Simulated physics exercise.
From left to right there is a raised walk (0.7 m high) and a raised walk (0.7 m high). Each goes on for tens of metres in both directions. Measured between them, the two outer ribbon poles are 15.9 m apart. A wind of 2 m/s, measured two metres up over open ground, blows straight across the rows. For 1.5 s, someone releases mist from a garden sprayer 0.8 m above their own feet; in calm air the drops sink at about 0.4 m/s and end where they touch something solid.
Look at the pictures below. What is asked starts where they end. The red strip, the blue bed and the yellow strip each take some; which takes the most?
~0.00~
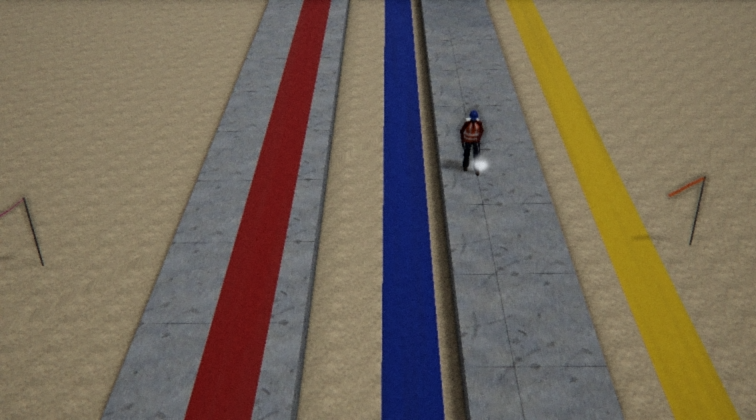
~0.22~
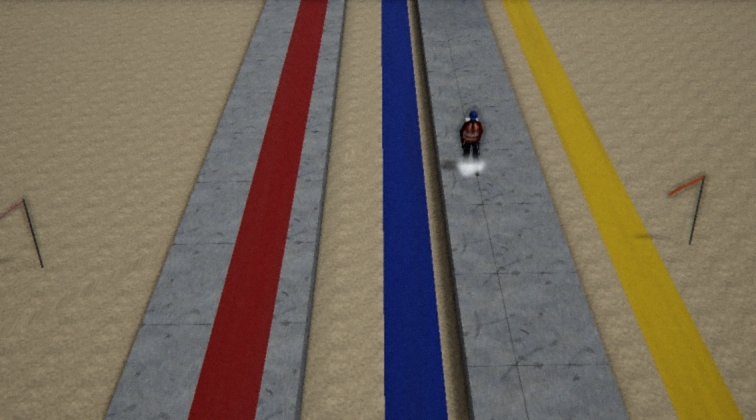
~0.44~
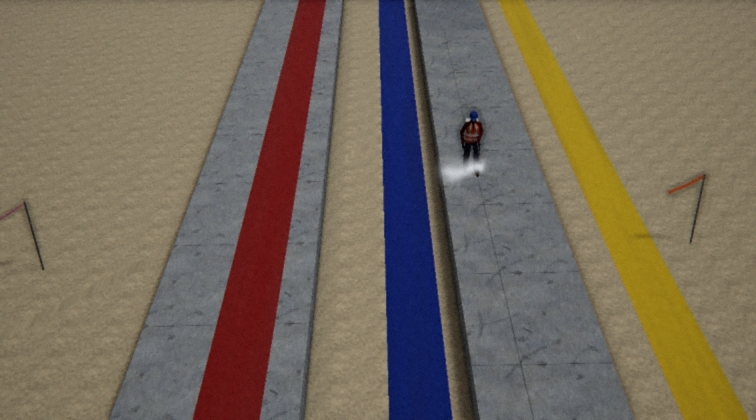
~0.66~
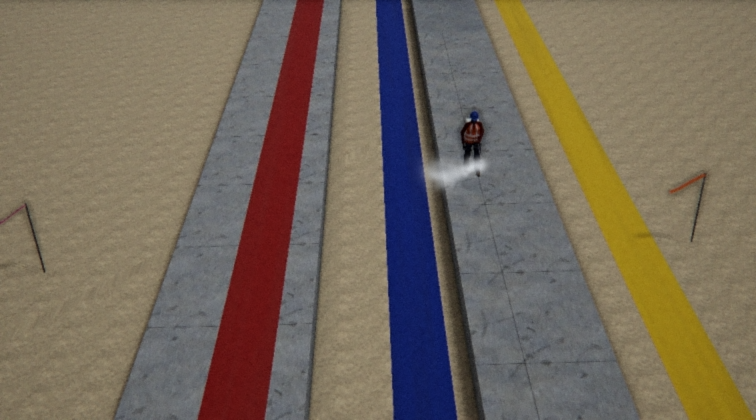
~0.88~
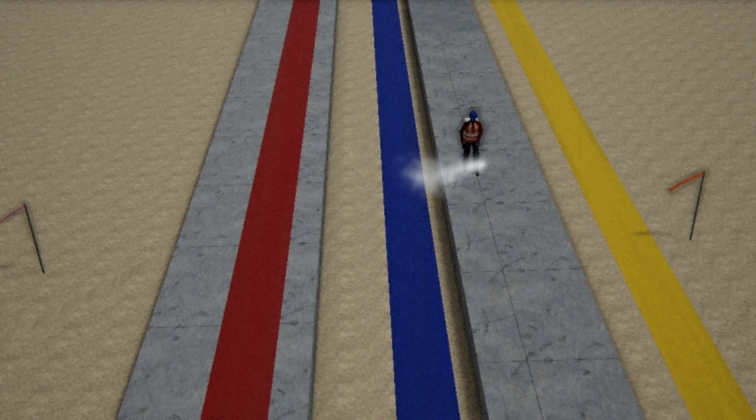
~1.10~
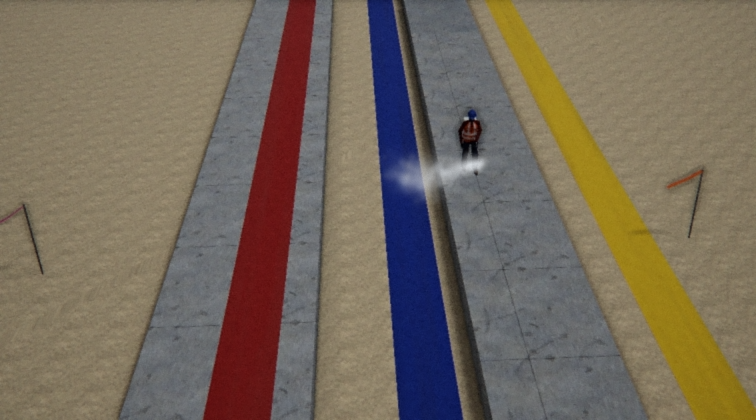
The blue one takes the most.
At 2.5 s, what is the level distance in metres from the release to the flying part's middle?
Around 2.5 metres.
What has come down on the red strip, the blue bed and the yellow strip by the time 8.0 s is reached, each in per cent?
Roughly 5 % red, 35 % blue, 0 % yellow.
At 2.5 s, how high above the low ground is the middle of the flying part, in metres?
Middle height: Approx. 0.8 m.
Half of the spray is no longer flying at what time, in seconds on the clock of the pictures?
Around 4.0 seconds.
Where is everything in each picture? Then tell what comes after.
The spray in the air spans x = 475 to 485 around y = 165 and it comes from (480, 162), in the first picture.
The right ribbon ends at (669, 195), leaning 55 degrees to the left, the spray in the air spans x = 460 to 480 around y = 165, the blue one passes (407, 246), the yellow one passes (628, 243) and the red one passes (265, 225), in the second picture.
The spray in the air spans x = 445 to 480 around y = 165 and the top of the right raised walk crosses (496, 191), in the third picture.
The right ribbon ends at (670, 192), leaning 60 degrees to the left, the spray in the air spans x = 430 to 480 around y = 170, the blue one passes (406, 197), the yellow one passes (605, 192) and the red one passes (277, 178), in the fourth picture.
The spray in the air spans x = 410 to 480 around y = 170, in the fifth picture.
The right ribbon ends at (667, 188), leaning 60 degrees to the left, the spray in the air spans x = 400 to 480 around y = 170 and the top of the right raised walk crosses (496, 189), in the sixth picture.
After 2.5 s, 3 % is no longer flying here, and 1 % lies on the blue bed, 0 % on the yellow strip and 0 % on the red strip; the middle of what still flies is 0.8 m above the low ground, near (389, 189).
After 4.0 s, 44 % is no longer flying here, and 21 % lies on the blue bed, 0 % on the yellow strip and 3 % on the red strip; the middle of what still flies is 0.4 m above the low ground, near (347, 203).
After 8.0 s, 95 % is no longer flying here, and 36 % lies on the blue bed, 0 % on the yellow strip and 6 % on the red strip.
After 20.0 s, 100 % is no longer flying here, and 37 % lies on the blue bed, 0 % on the yellow strip and 6 % on the red strip.
After 45.0 s, 100 % is no longer flying here, and 37 % lies on the blue bed, 0 % on the yellow strip and 6 % on the red strip.
